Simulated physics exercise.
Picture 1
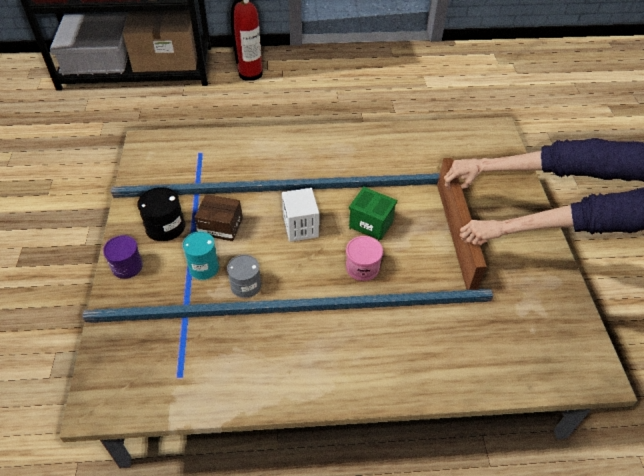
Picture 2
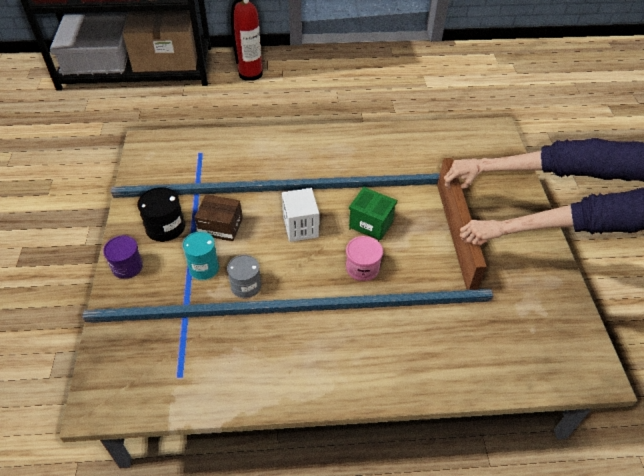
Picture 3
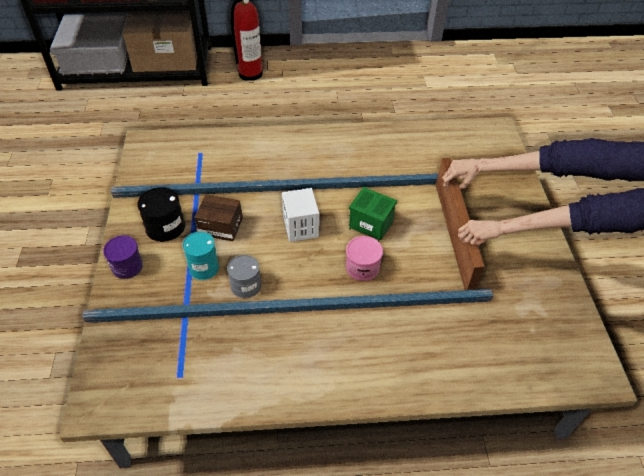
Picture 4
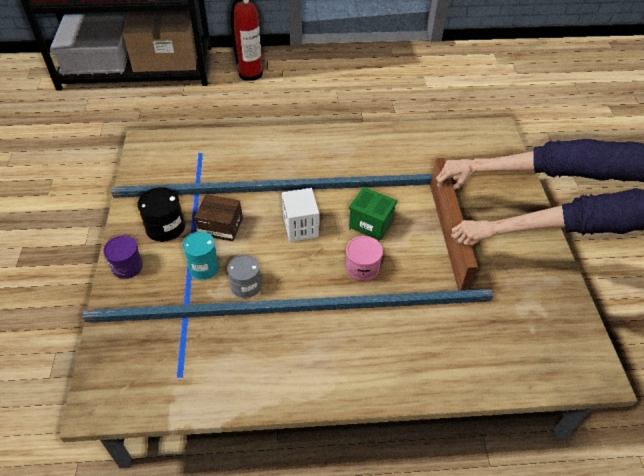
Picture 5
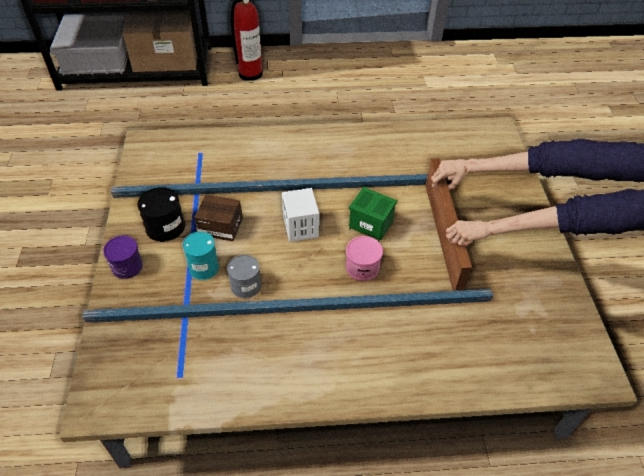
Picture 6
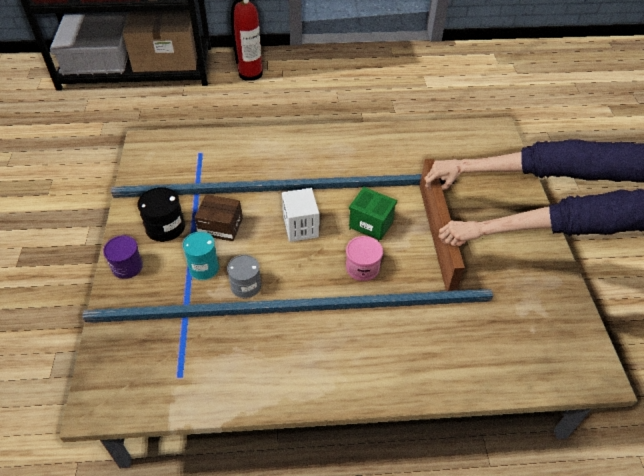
Wooden plank sliding slightly left between two blue rails, pushed by a person's hands, while the scattered canisters and boxes stay still.
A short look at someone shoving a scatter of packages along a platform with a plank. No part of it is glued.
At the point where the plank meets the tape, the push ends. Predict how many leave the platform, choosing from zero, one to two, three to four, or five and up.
Lost: One or two.
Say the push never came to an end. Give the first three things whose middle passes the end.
Order noted: Black canister, brown box, purple pail.
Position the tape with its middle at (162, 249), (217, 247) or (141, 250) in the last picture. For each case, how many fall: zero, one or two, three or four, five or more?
One after the other, the answers are either three or four; one or two; at least five.
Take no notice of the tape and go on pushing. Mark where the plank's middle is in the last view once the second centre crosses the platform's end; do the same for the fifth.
Around (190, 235); afterwards around (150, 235).
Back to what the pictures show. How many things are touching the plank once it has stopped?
Number in contact with it: 2.
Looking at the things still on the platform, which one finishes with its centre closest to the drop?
The brown box winds up nearest.
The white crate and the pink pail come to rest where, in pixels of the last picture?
For the white crate it's (136, 226), and for the pink pail it's (170, 264).
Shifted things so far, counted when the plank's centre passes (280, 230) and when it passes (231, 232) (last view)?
6 and 7.
Soon after, none off yet; purple pail at rest near (124, 258); black canister at rest near (162, 215); turquoise canister at rest near (201, 256).
In the end, the number that fall off is one or two; gone, black canister.
